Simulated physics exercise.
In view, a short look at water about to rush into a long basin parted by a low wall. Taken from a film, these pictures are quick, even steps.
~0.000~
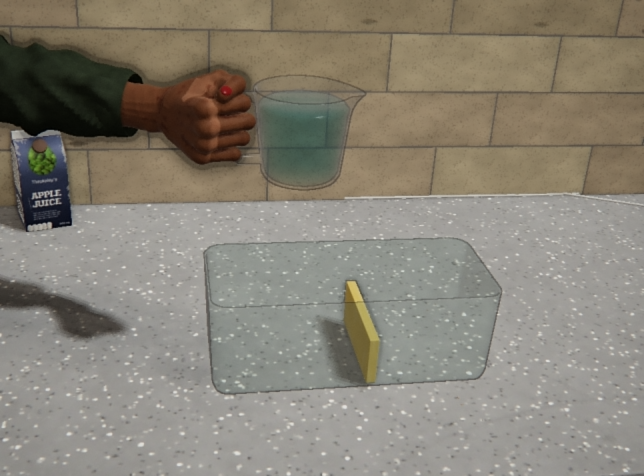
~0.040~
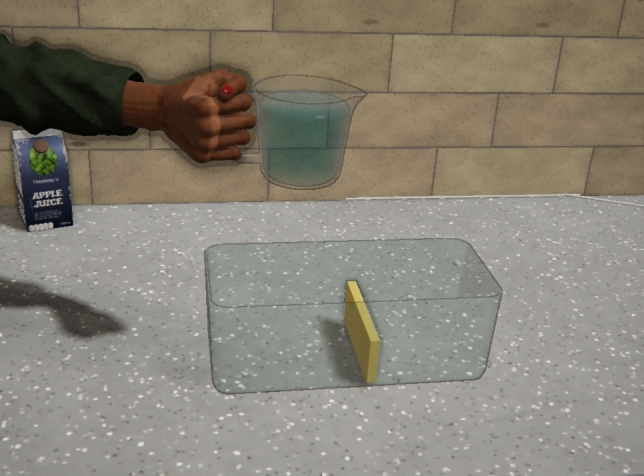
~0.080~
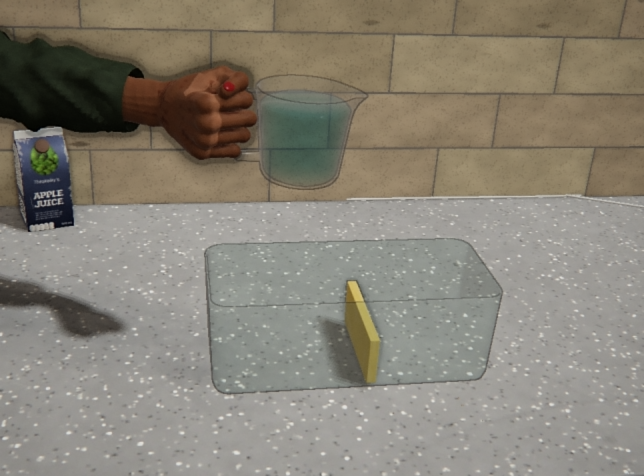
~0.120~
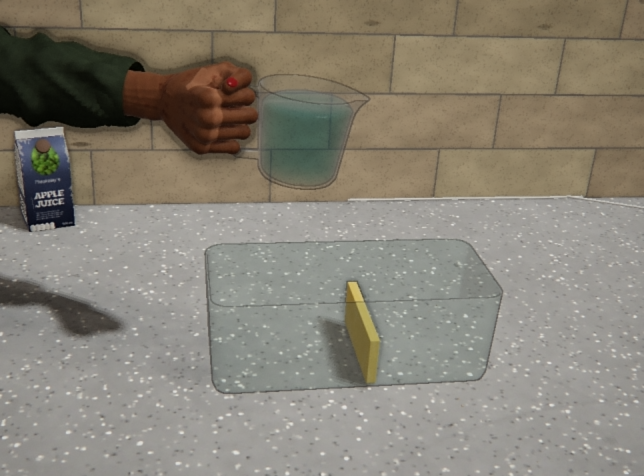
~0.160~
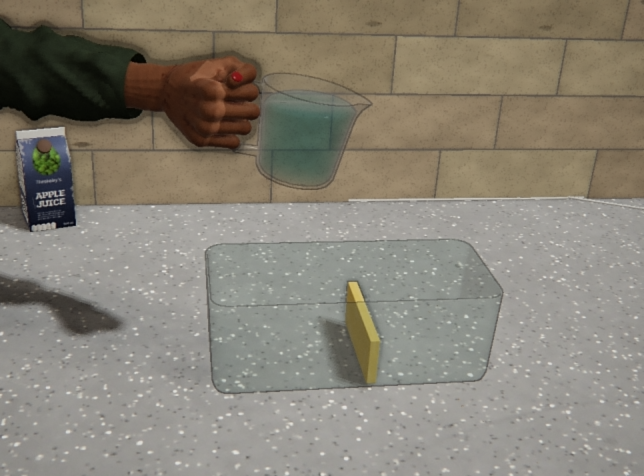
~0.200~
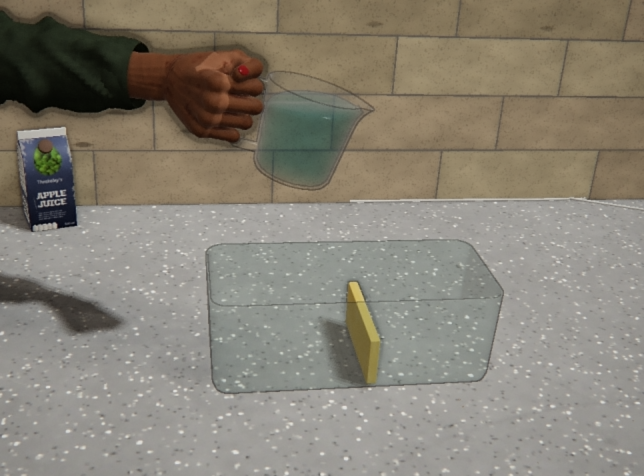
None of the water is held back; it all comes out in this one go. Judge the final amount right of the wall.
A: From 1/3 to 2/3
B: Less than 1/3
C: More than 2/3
C, more than 2/3.
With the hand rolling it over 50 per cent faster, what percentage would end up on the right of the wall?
85 per cent or thereabouts.
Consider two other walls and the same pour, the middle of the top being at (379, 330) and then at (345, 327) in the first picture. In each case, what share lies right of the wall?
Try 1: About 70 percent; try 2: About 90 percent.
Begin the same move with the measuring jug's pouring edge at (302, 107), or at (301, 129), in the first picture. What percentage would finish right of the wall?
It would come to near 10 per cent, and then near 5 per cent.
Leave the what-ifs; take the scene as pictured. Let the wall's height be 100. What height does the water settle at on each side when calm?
About 0 on the left and about 40 on the right.
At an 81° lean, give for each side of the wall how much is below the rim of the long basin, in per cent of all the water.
0 per cent left, 10 per cent right.
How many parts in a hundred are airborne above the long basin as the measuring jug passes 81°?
Close to 30 in a hundred.
A moment on, the measuring jug is tipped on its side and 61 per cent is still to pour, 0 is left of the wall and 9 right of it.
Next, the measuring jug is tipped right over and 7 per cent is still to pour, 1 is left of the wall and 74 right of it.
Then the measuring jug is tipped right over and 0 per cent is still to pour, 9 is left of the wall and 89 right of it.
Later the measuring jug is tipped right over and 0 per cent is still to pour, 9 is left of the wall and 89 right of it.
At rest 9 per cent lies left of the wall, 89 right of it and 2 outside.
